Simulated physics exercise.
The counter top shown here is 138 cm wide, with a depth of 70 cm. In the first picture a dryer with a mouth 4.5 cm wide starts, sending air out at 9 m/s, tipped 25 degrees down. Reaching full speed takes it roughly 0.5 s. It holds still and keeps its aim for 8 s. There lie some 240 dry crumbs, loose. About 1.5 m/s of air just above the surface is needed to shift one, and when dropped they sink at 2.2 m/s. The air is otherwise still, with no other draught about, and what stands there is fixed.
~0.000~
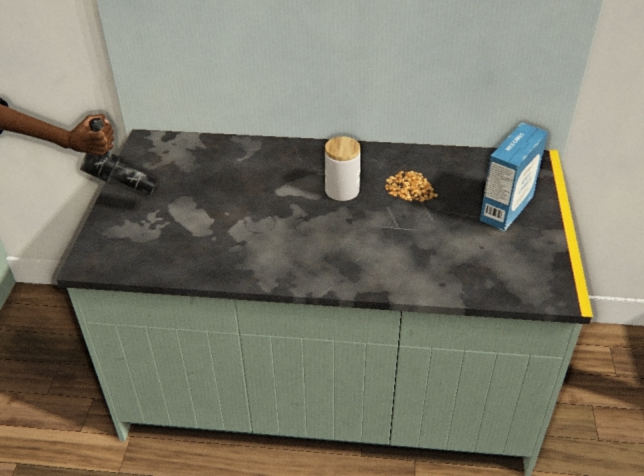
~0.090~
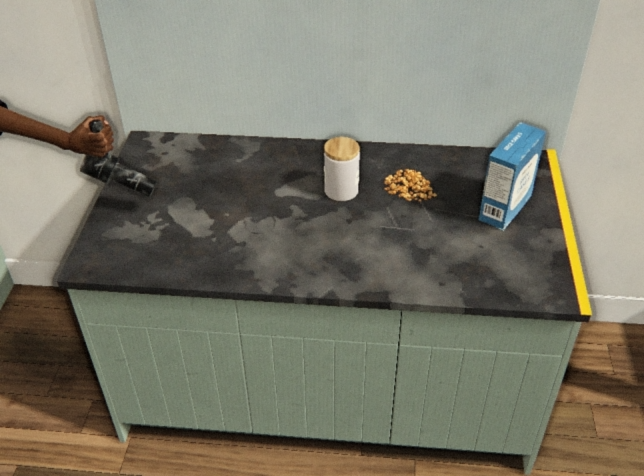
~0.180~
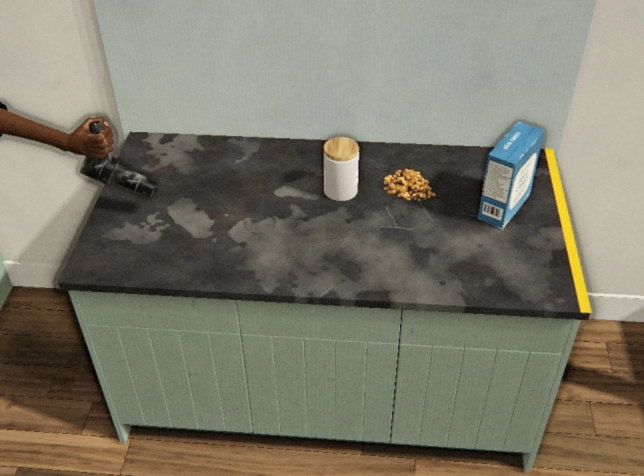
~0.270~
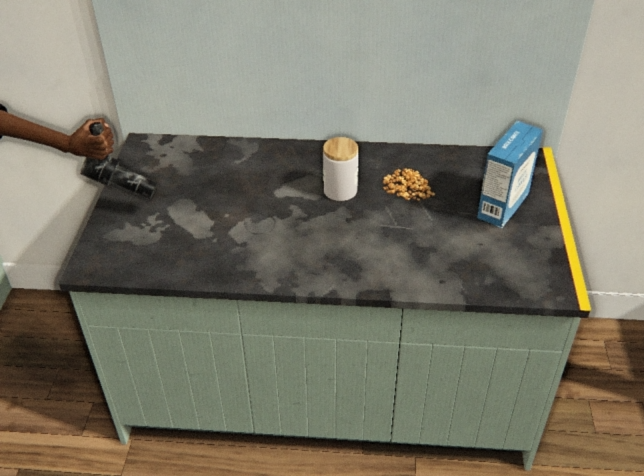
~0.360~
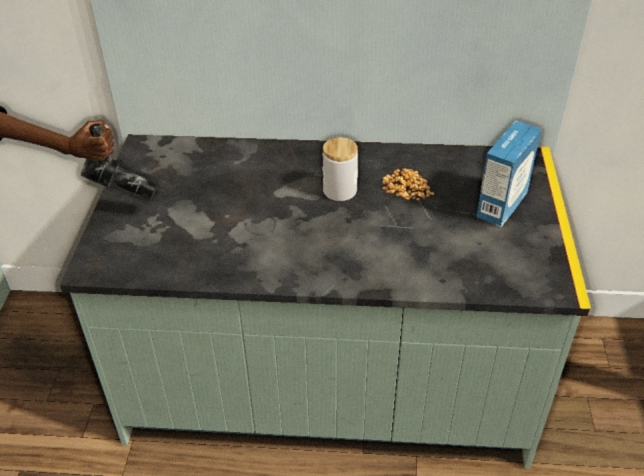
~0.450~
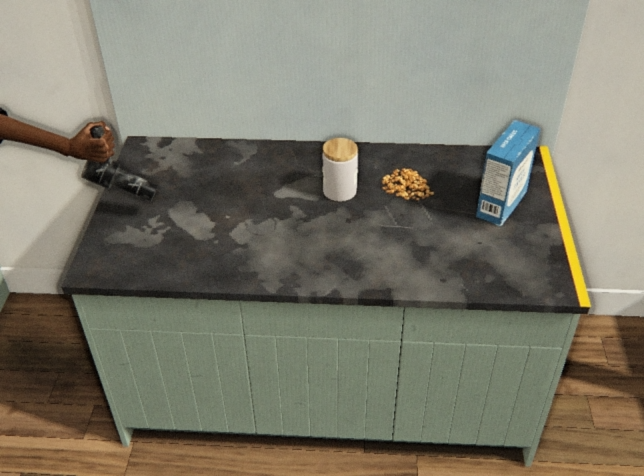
The footage shows a hand at the left holding a dark dryer over a mottled black counter top with a white jar, a pile of golden crumbs and a blue carton near a yellow edge. Nothing on the counter visibly moves.
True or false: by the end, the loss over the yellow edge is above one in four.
False.
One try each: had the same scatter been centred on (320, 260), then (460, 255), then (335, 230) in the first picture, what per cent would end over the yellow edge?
Roughly 25 %, then 100 %, then 70 %.
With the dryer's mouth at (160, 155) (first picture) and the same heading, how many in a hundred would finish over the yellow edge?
Result: Approx. 10 %.
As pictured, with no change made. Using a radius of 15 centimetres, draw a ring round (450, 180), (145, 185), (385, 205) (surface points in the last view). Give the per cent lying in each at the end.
In turn about 50 %, 0 %, 50 %.
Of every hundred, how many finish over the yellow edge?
Close to 5 percent.
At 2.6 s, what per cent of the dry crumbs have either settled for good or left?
Near 30 %.
After 1.6 s the count stands so, 0 % are over the yellow edge; the middle of those still in play is near (409, 183).
After 2.6 s the count stands so, 2 % are over the yellow edge; the middle of those still in play is near (408, 181).
After 4.4 s the count stands so, 5 % are over the yellow edge; the middle of those still in play is near (413, 180).
After 8.0 s, at the end, 6 % are over the yellow edge; the middle of those still in play is near (413, 180).
